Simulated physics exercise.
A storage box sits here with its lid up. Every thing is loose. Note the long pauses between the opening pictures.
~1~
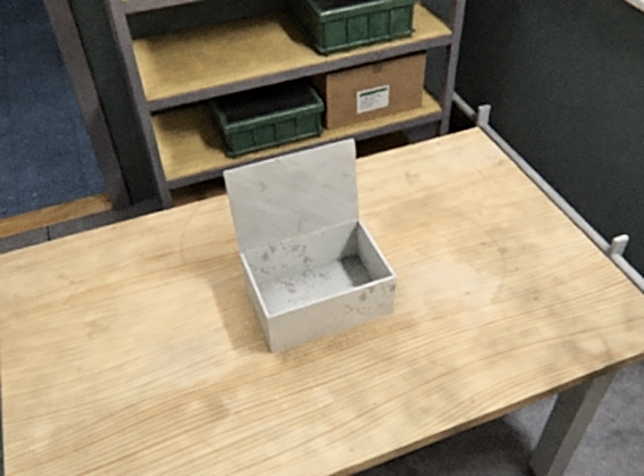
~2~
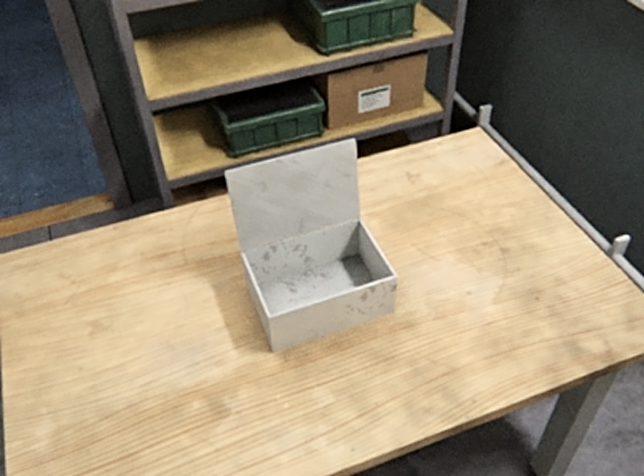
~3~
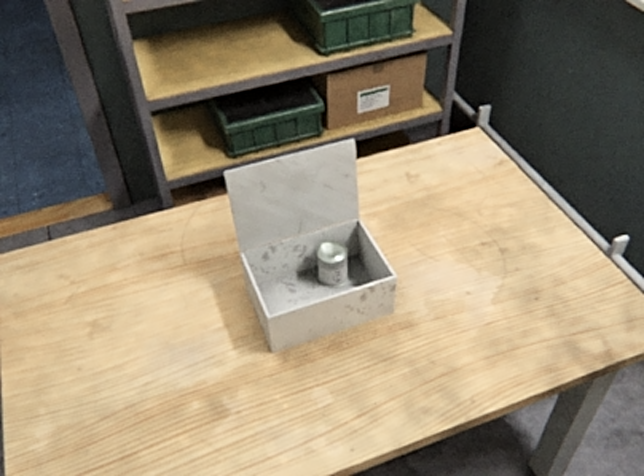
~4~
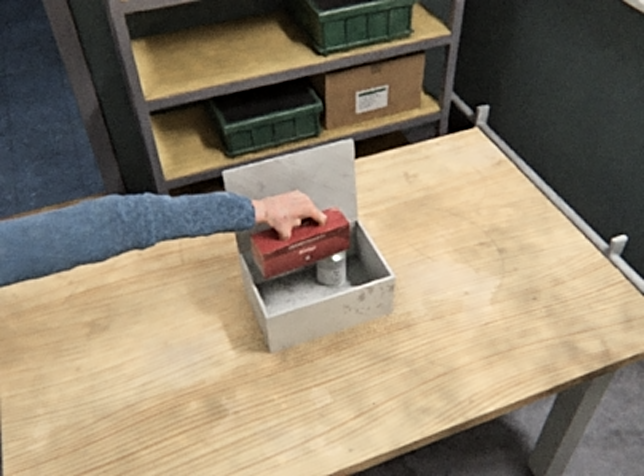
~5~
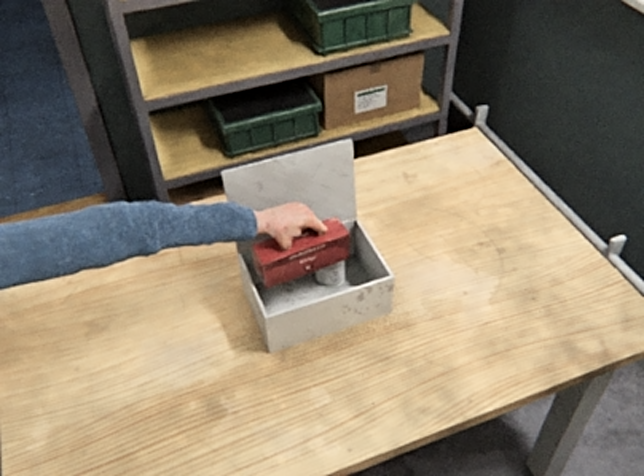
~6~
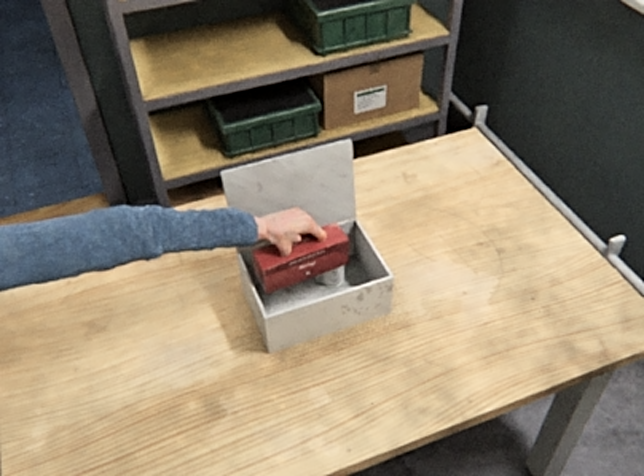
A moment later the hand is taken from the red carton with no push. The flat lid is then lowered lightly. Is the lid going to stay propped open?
The lid drops into place.
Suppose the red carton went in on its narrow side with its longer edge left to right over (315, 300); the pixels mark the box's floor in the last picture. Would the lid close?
It seals the box.
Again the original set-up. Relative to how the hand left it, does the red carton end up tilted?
At the finish it goes crooked.
Then, 0.60 s on from there, red carton on its side near (319, 293).
Then, 1.60 s on from there, lid 60° above the rim; red carton on its side near (319, 293).
Then, 2.20 s on from there, lid 14° above the rim; red carton on its side near (319, 293).
In the end, lid shut; toppled in the box, red carton; white tin unmoved. At the end, from the last picture's camera, red carton near (319, 293).
